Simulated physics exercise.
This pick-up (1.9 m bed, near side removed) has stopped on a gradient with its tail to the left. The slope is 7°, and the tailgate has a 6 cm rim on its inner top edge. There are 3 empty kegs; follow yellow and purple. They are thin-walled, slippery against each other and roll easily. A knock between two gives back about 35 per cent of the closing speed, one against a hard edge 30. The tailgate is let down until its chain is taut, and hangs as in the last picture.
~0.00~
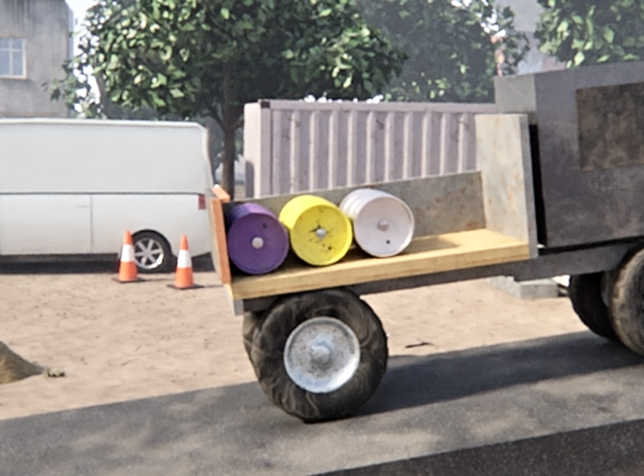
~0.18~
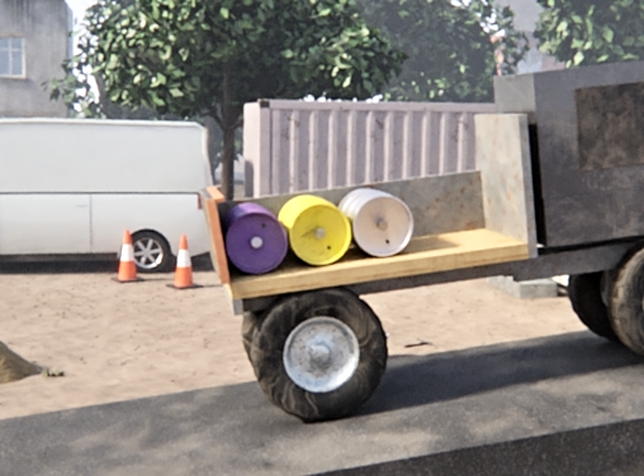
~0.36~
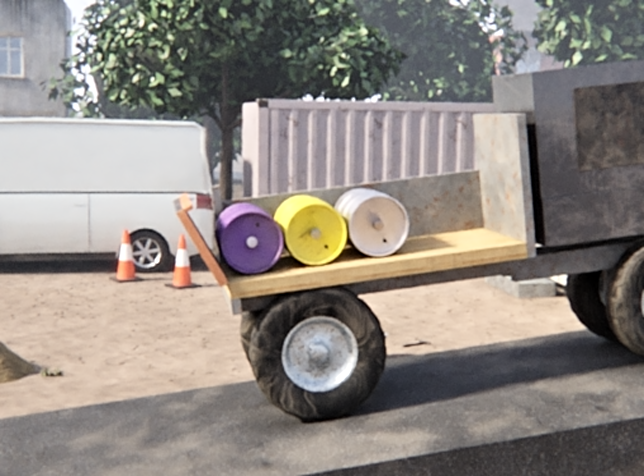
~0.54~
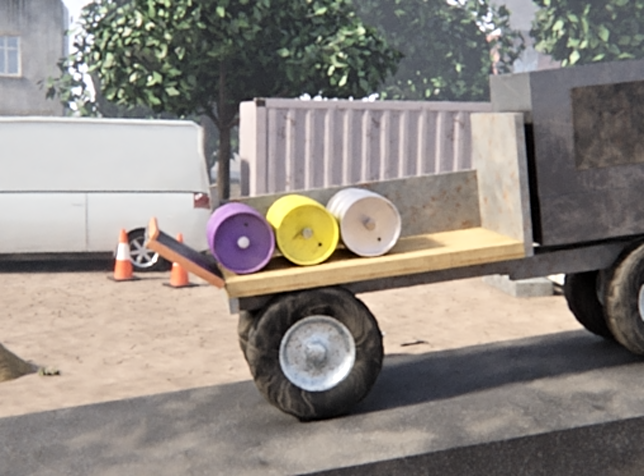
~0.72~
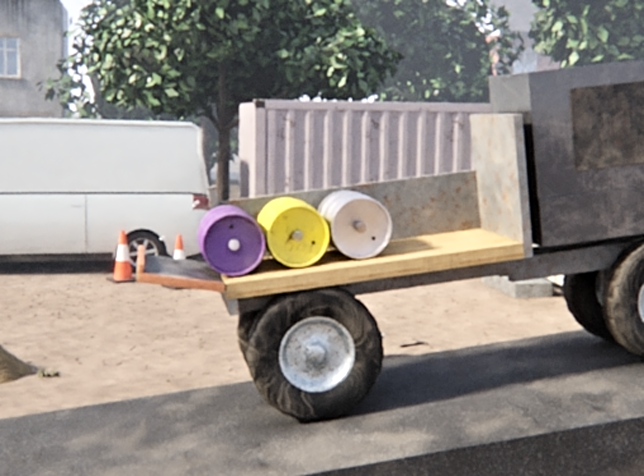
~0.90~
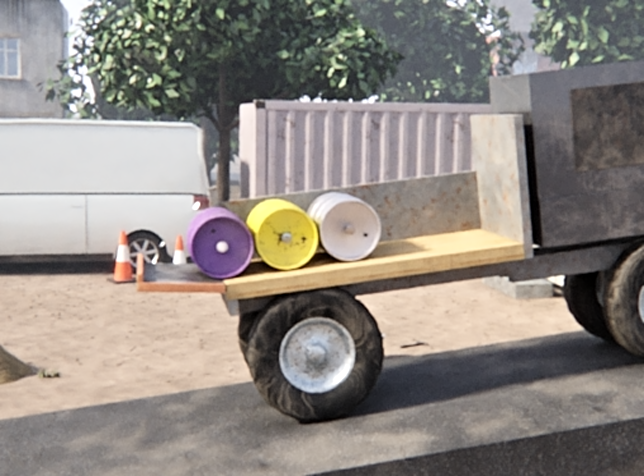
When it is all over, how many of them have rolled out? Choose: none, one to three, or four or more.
The answer is none, which leaves 3 of 3.
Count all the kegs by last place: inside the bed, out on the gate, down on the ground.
2, 1 and 0.
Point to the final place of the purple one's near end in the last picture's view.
At about (161, 242).
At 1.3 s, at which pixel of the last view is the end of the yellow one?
Around (257, 243).
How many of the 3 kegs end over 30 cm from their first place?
The count is 3.
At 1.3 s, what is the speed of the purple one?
Near 0.5 m/s.
By 1.3 s, yellow is on the bed, 25 cm short of the hinge, rolling left; purple is on the gate, 15 cm past the hinge, rolling left; 0 of 3 are out.
Finally (1.8 s), yellow is on the bed, 5 cm short of the hinge; purple is on the gate, 35 cm past the hinge; 0 of 3 are out.
